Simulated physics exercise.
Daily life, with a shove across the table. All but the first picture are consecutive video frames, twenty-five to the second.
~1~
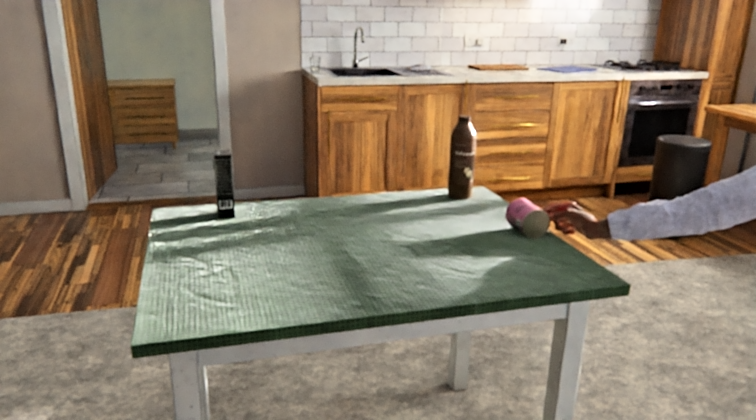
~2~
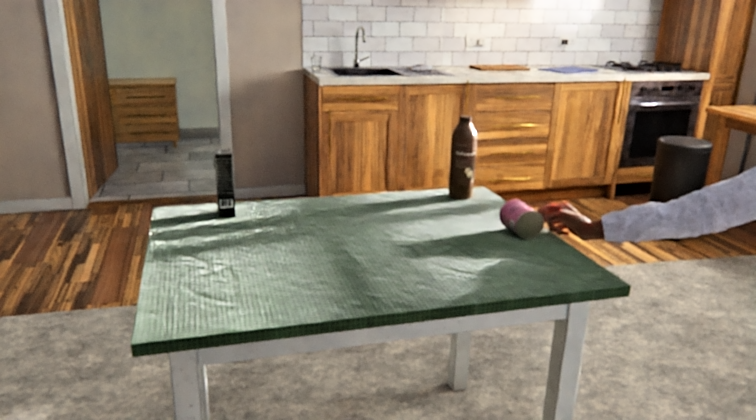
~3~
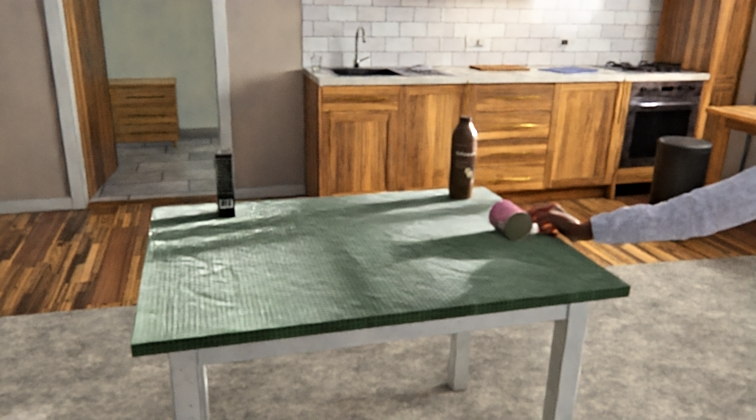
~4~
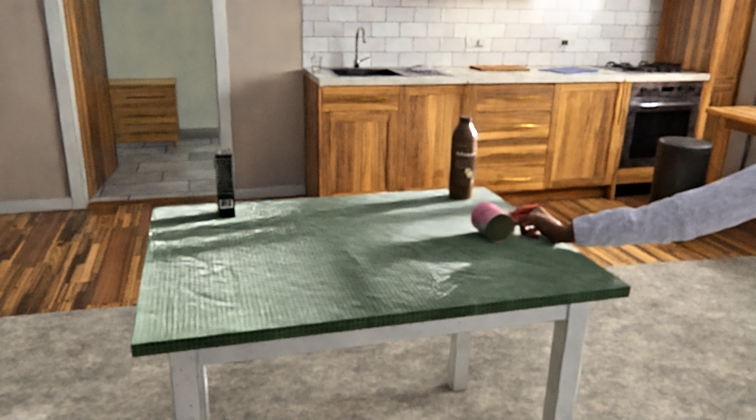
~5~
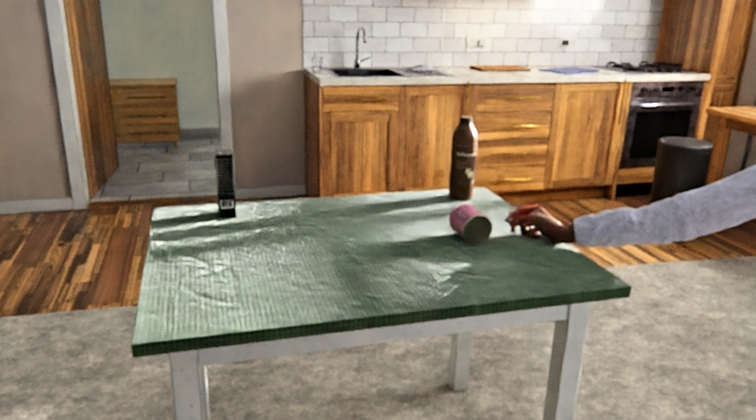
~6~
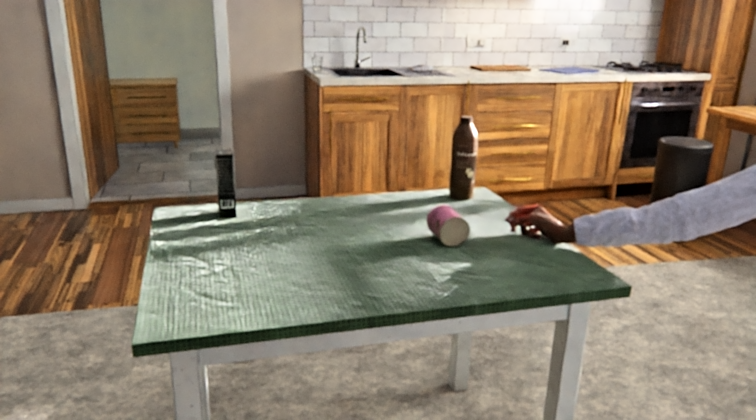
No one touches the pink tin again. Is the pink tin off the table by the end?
Yes, it finishes off the table.
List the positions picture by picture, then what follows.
In the first picture, under the hand; pink tin (528, 218).
In the second picture, under the hand; pink tin (521, 219).
In the third picture, under the hand; pink tin (511, 220).
In the fourth picture, pink tin (492, 222).
In the fifth picture, pink tin (470, 224) rolled about its own width.
In the sixth picture, pink tin (448, 226) rolled about its own width.
Then, 0.40 s after the last picture, pink tin rolled well along near (215, 244).
Then, 0.80 s after the last picture, pink tin now off the table.
By the end, off the table, pink tin.
